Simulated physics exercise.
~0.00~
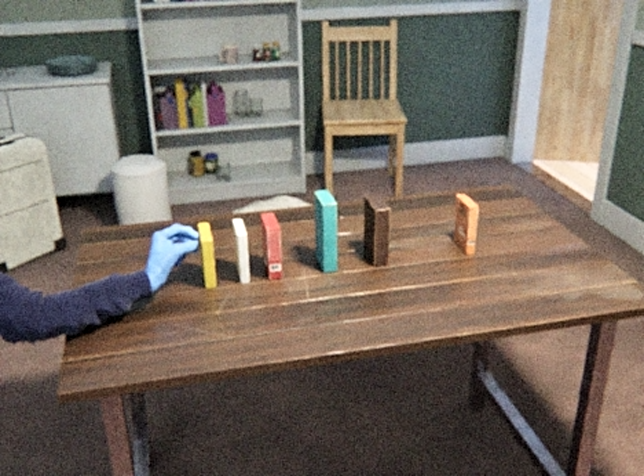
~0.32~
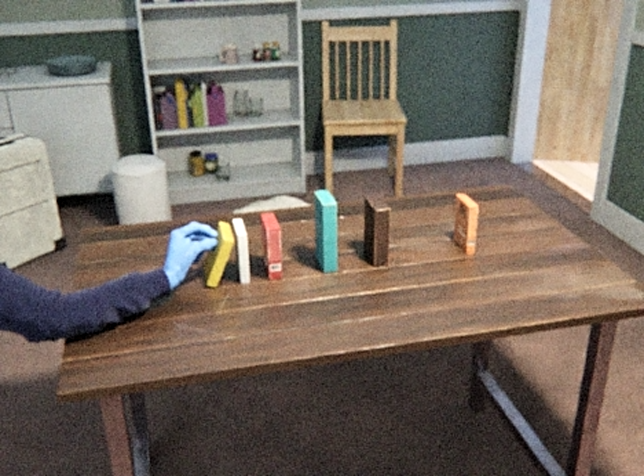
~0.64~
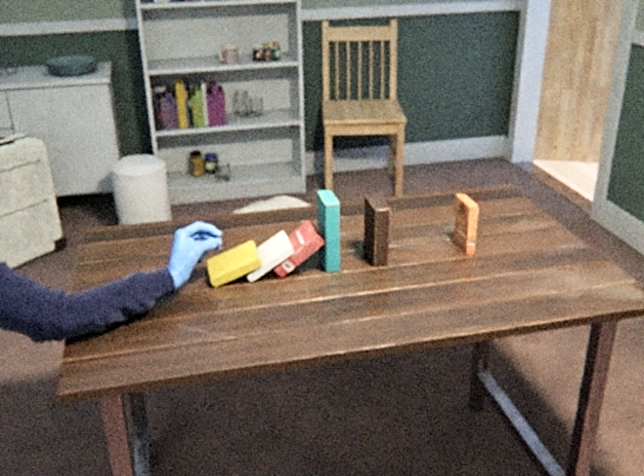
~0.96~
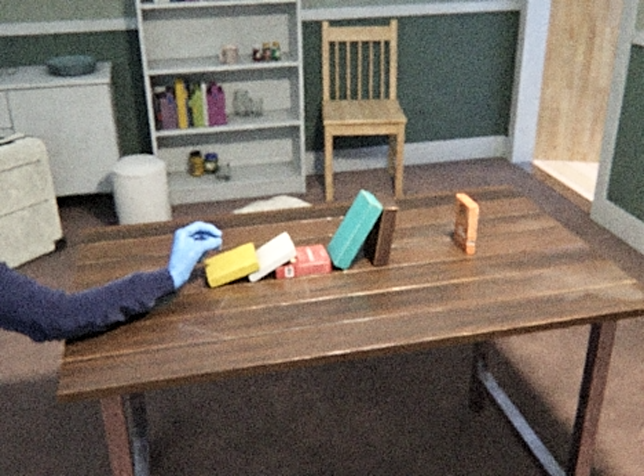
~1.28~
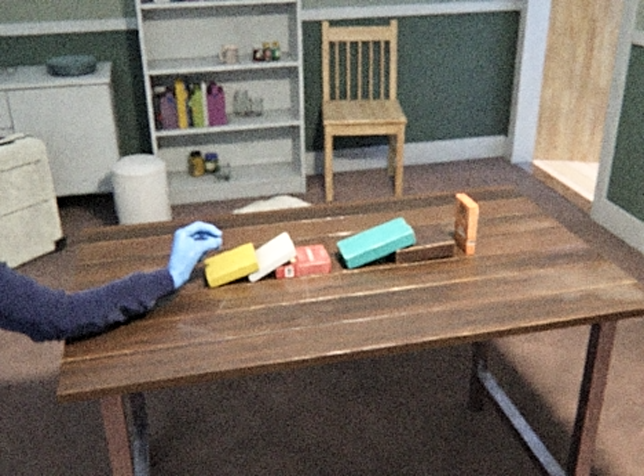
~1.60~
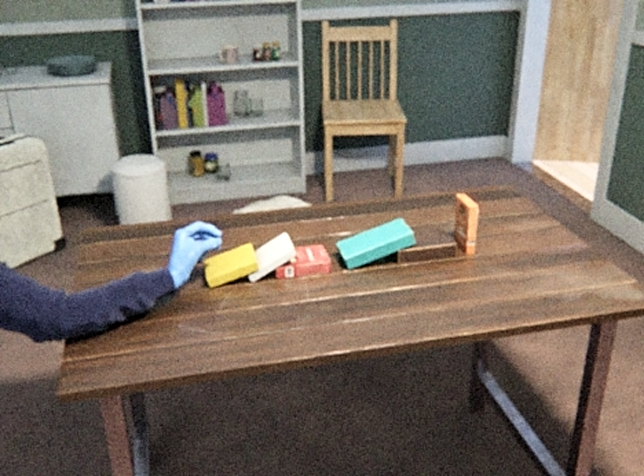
The clip shows a gloved hand tipping a yellow board rightward on a wooden table, toppling the white block, red packet, turquoise block and black board in turn. The fallen pieces come to rest in a line, while the orange packet at the far right stays upright.
